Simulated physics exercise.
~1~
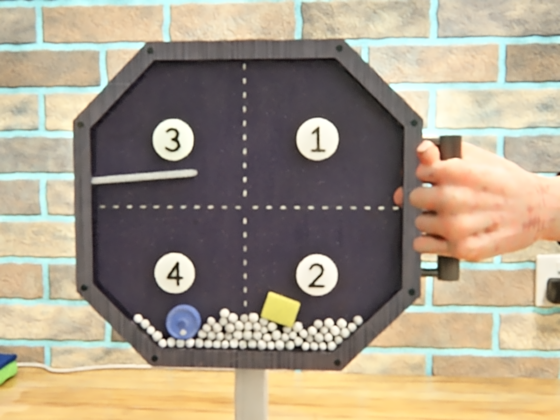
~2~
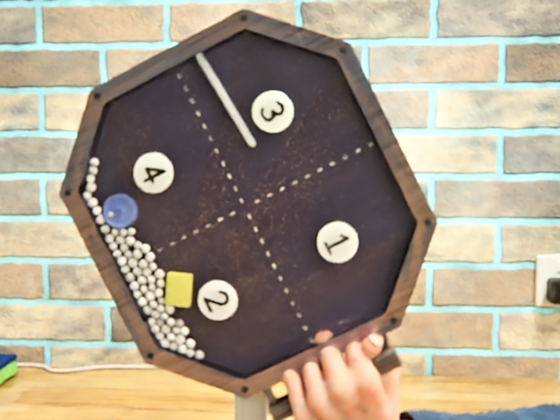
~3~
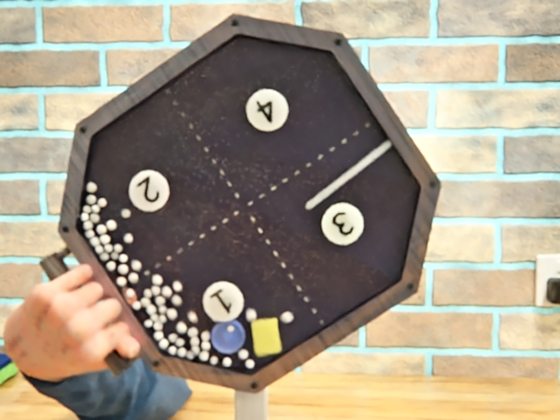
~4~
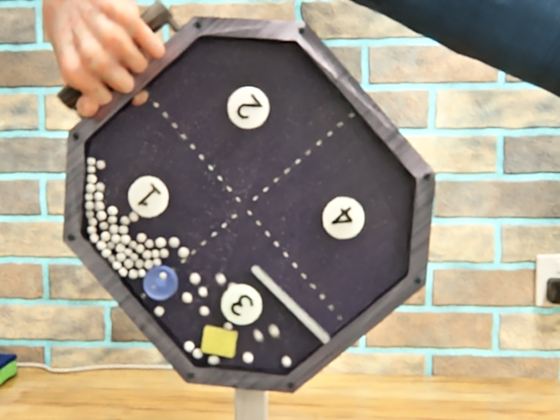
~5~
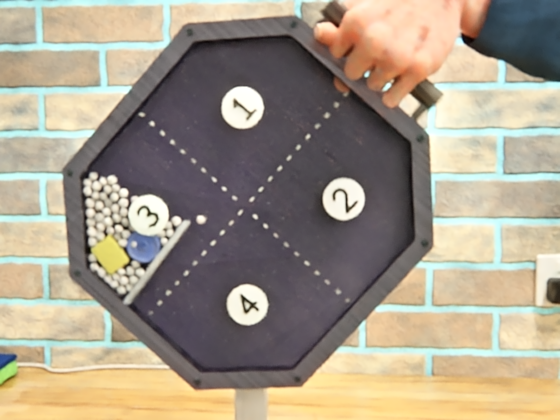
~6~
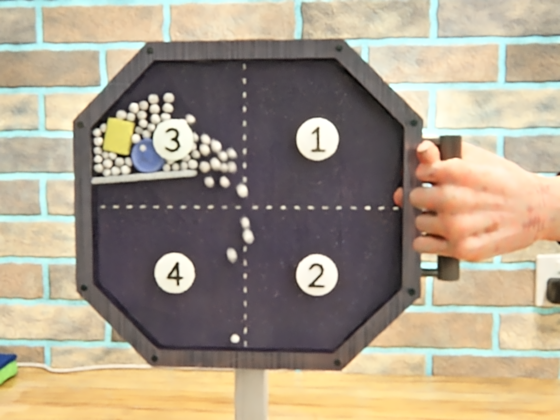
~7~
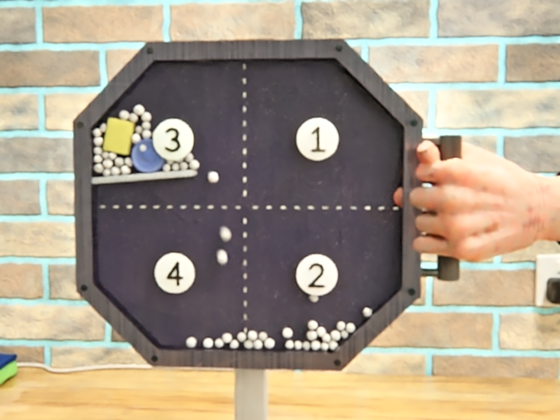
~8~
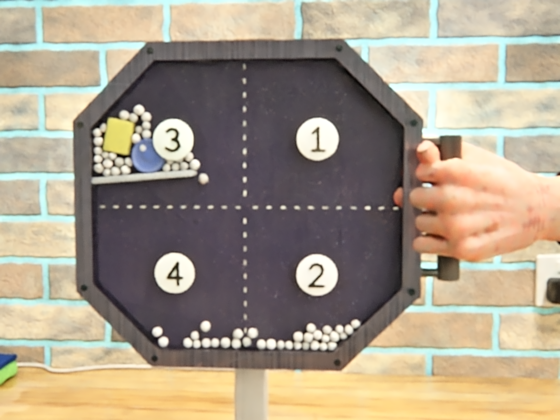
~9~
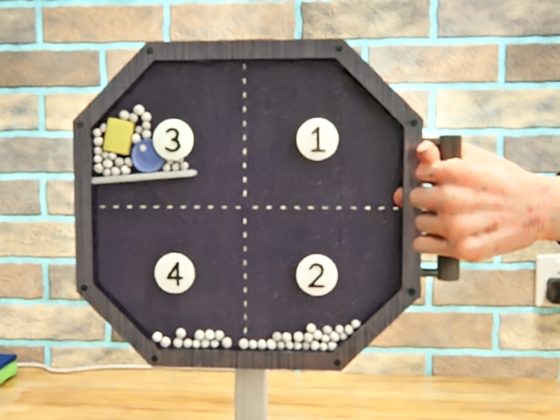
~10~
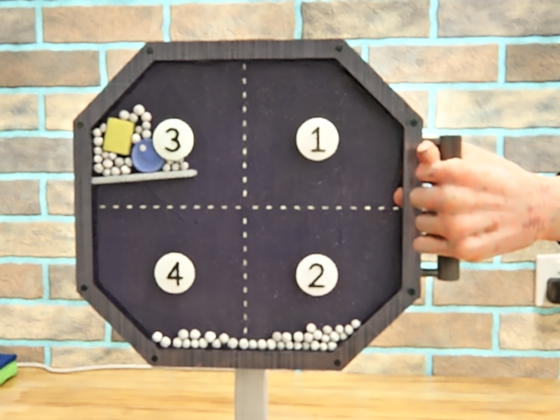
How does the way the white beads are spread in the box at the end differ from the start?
At the start all the white beads lie along the bottom of the box. At the end they are split, with some resting up on the shelf in quarter three and the rest lying in a thinner row along the bottom.
